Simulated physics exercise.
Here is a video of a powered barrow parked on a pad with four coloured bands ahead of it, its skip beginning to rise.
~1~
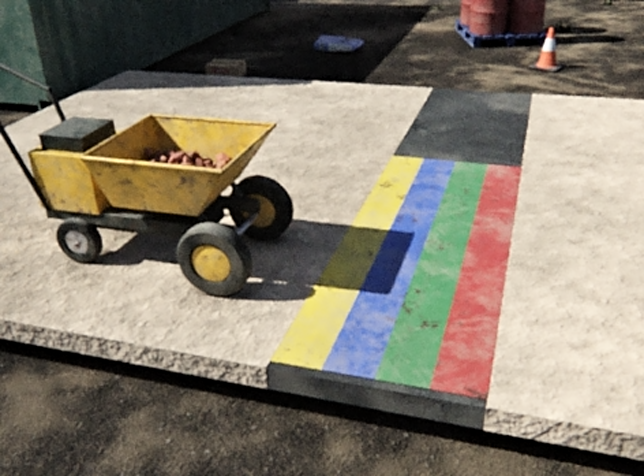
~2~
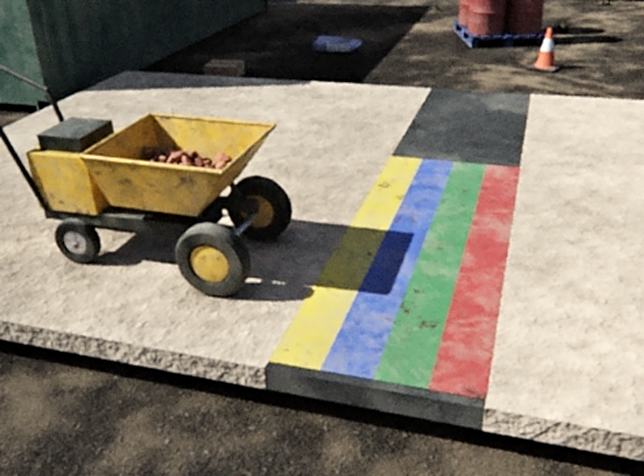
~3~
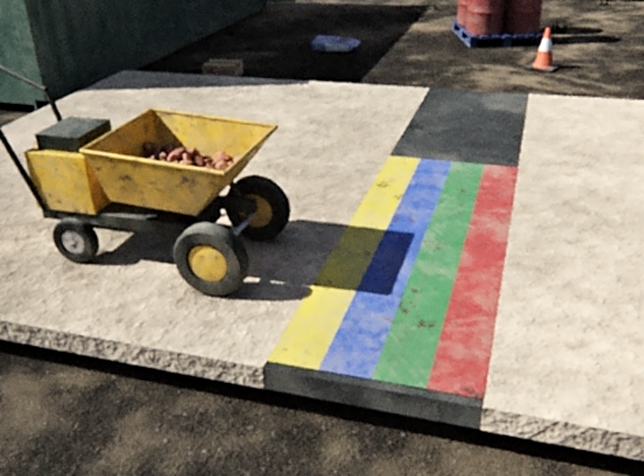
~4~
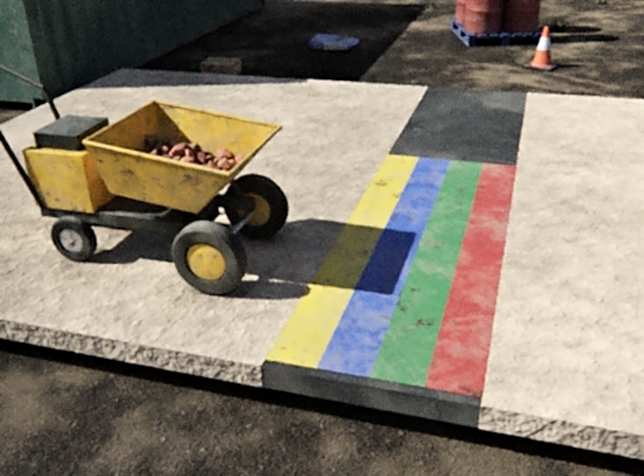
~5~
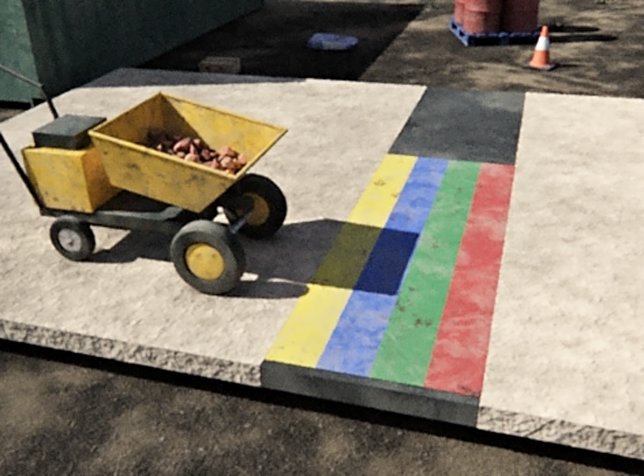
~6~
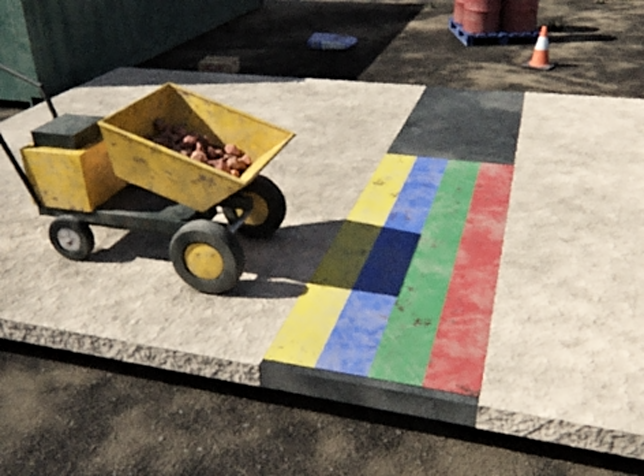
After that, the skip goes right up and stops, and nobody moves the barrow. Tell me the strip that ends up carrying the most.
Yellow.
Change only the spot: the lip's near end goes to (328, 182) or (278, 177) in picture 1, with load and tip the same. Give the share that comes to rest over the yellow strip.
Estimates: 0 %, 0 %.
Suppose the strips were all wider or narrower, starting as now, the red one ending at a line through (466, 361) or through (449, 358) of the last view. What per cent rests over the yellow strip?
The first gives 40 %, the second 30 %.
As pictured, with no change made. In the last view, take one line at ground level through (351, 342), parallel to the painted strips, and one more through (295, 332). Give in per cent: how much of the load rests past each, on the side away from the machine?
In order: 30 per cent, then 90 per cent.
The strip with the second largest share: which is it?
Second: The blue strip.
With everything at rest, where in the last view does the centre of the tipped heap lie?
Roughly at (357, 275), give or take.
Just after the last frame, skip tipped steeply; every one in the skip.
A moment on, skip tipped right over; almost all in the skip; just a few over the yellow strip.
Further on, skip tipped right over; roughly a quarter in the skip; roughly a third over the yellow strip; roughly a third over the blue strip; about a tenth over the green strip; just a few over the red strip.
When it is over, skip tipped right over; roughly half over the yellow strip; roughly a third over the blue strip; about a tenth over the green strip; just a few over the red strip; about a tenth off the paint.
